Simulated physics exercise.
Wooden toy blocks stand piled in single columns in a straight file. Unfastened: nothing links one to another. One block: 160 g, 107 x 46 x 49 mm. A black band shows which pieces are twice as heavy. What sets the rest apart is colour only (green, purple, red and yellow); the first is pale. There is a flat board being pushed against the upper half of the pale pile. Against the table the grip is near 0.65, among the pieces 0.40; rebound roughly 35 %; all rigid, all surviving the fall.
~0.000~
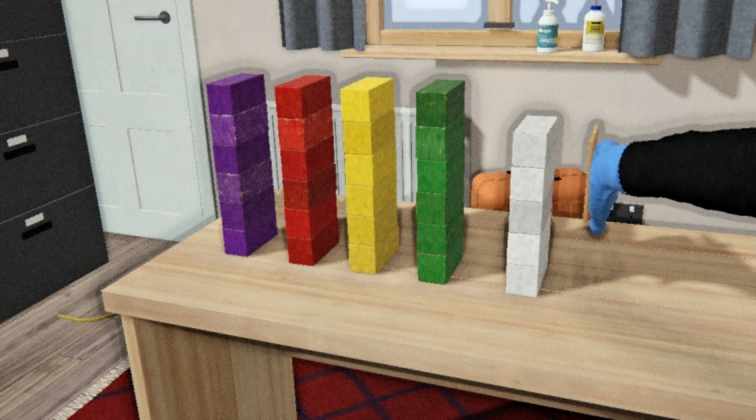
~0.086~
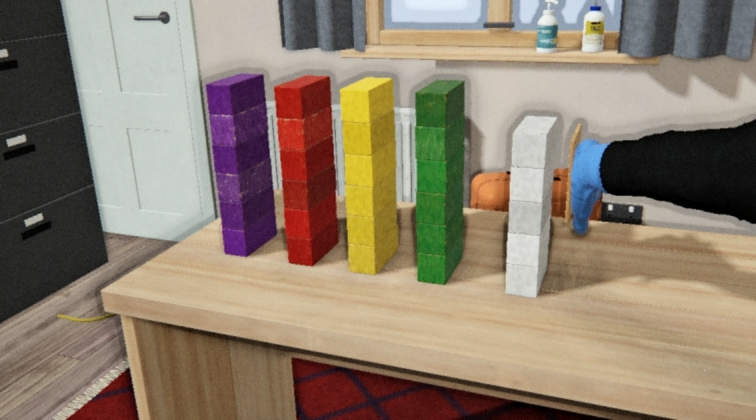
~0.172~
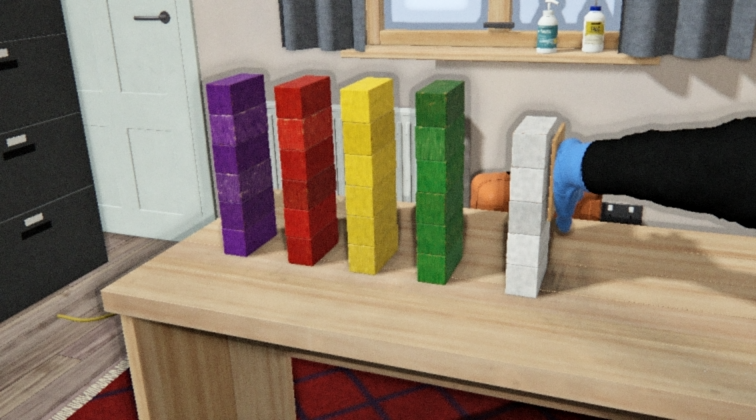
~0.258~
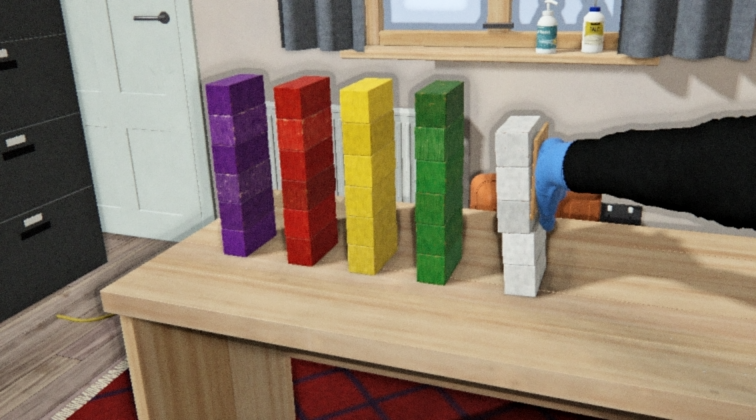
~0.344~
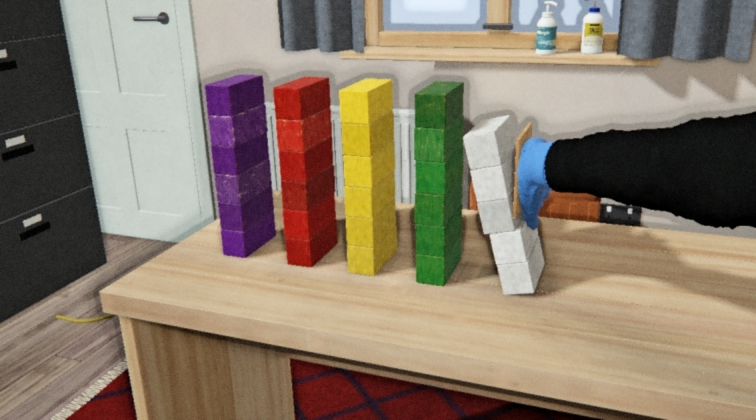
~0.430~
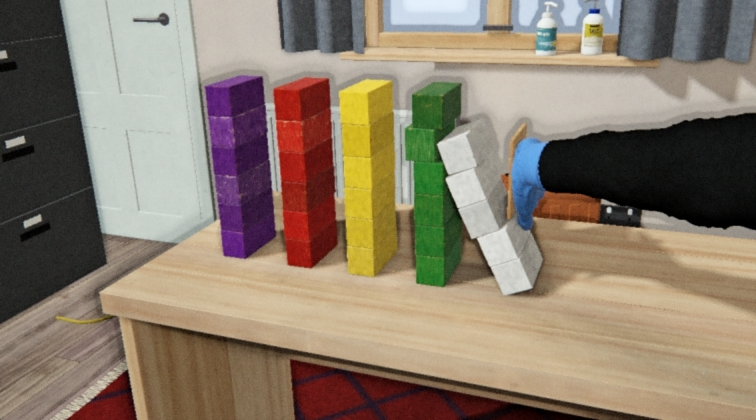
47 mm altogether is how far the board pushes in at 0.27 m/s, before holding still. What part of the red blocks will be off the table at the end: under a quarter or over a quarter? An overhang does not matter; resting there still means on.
Somewhere north of a quarter.
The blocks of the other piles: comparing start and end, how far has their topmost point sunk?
About 15 cm.
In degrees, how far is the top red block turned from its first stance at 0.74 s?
Something like 0°, give or take.
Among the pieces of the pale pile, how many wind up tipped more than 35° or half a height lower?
Count: 5.
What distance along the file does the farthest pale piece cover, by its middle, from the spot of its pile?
Something like 18 cm along the file.
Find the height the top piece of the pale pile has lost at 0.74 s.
Some 4 centimetres.
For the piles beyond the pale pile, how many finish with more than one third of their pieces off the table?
Looks like 2 of them in total.
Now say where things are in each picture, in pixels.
In the first picture (places mark the middle of the side facing us), board (588, 173) 54 mm short; top red block (318, 97); top purple block (250, 94); the rest undisturbed.
In the second picture, board (570, 172) 31 mm short; top red block (317, 97).
In the third picture, board (552, 171) 8 mm short; top red block (317, 97).
In the fourth picture, board (535, 170) 16 mm in, top of the pale pile leaning 4°; top red block (317, 97); the rest undisturbed.
In the fifth picture, board (516, 169) 39 mm in, top of the pale pile leaning 14°; top red block (316, 98); the rest undisturbed.
In the sixth picture, board (511, 170) 47 mm in, stopped, top of the pale pile leaning 21°; top red block (316, 99); top green block (428, 112); one has shifted.
After 0.74 s, 5 of the pale pile down; none of the 6 red blocks off the table (0 of 24 in all colours); top red block unmoved; top green block leaning 18°.
After 1.04 s, 5 of the pale pile down; none of the 6 red blocks off the table (0 of 24 in all colours); top red block leaning 15°, 16 mm lower; top green block leaning 26°, 8 cm lower.
After 1.36 s, 5 of the pale pile down; none of the 6 red blocks off the table (2 of 24 in all colours); top red block on its side; top purple block on its side.
After 1.76 s, 5 of the pale pile down; 3 of the 6 red blocks off the table (8 of 24 in all colours); top red block on its side; top yellow block on its side.
By the end (2.0 s), 5 of the pale pile down; 3 of the 6 red blocks off the table (8 of 24 in all colours); top red block upside down; top yellow block on its side. That is 50 per cent.
